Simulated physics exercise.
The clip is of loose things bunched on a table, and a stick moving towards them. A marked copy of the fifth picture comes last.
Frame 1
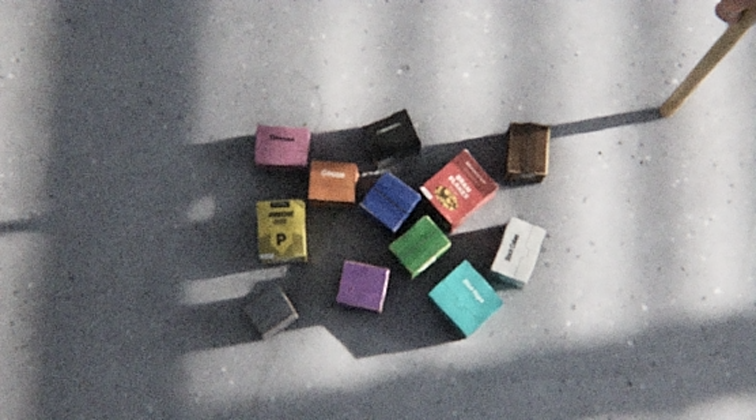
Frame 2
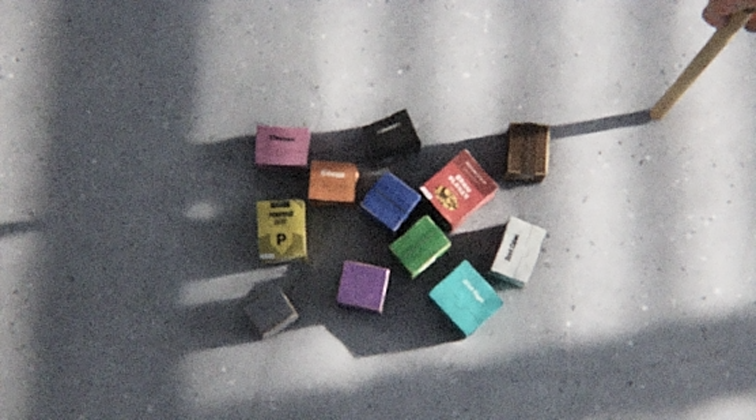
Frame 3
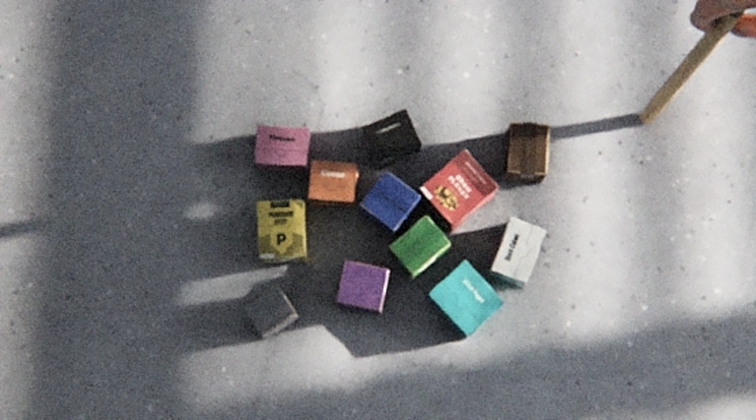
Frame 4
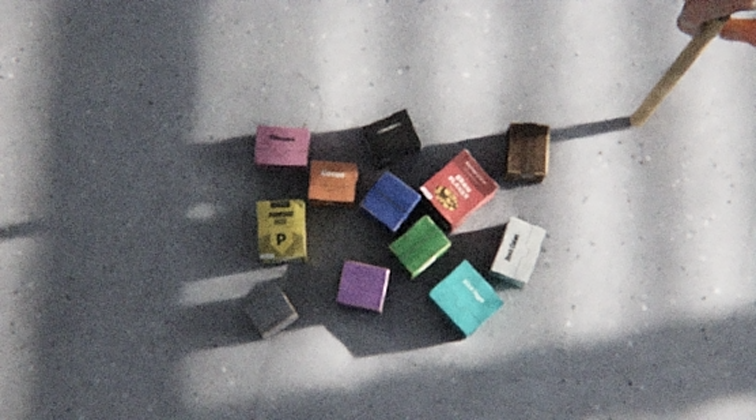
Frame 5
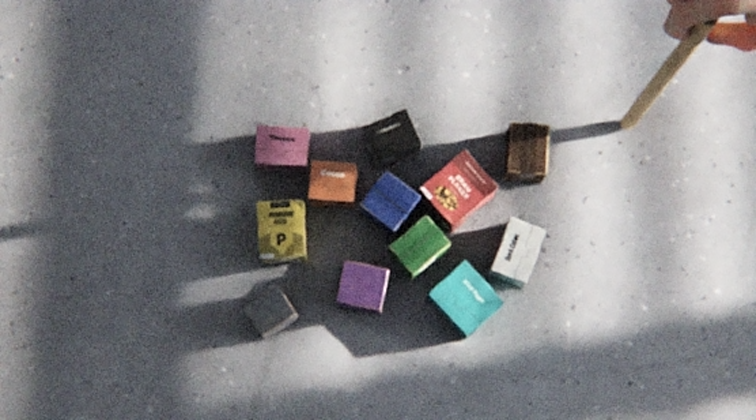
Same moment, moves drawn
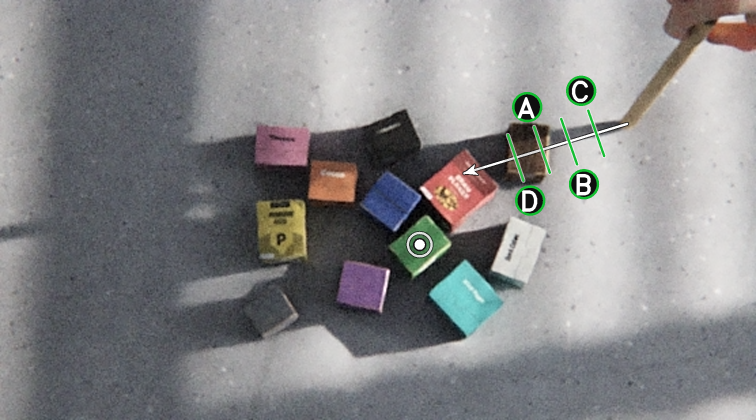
A loose cluster of small coloured boxes and packets sits on a speckled grey surface seen from above, crossed by broad shadows. Pink, black and brown ones lie along the top, orange, blue, red and green in the middle, yellow and grey at left, purple, turquoise and white lower down. From the upper right, a hand moves a wooden stick slowly leftward, while the boxes and the camera stay still.
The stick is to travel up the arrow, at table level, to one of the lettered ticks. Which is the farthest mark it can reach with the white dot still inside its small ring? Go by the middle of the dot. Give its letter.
As far as tick D.
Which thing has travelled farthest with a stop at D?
The brown box has gone farthest.
On the marked copy, A at (542, 150); B at (569, 141); C at (597, 134); D at (515, 158); the arrow from (627, 124) to (464, 173); the white dot at (420, 244).
With D. Early on, foot of the stick (585, 137).
Further on, foot of the stick (544, 150); brown box (519, 154).
At the end, foot of the stick (515, 158); brown box (489, 161); red packet (454, 196); the dot is still in its ring.
As for the rest, A keeps the dot in but is short; B keeps the dot in but is short; C keeps the dot in but is short.
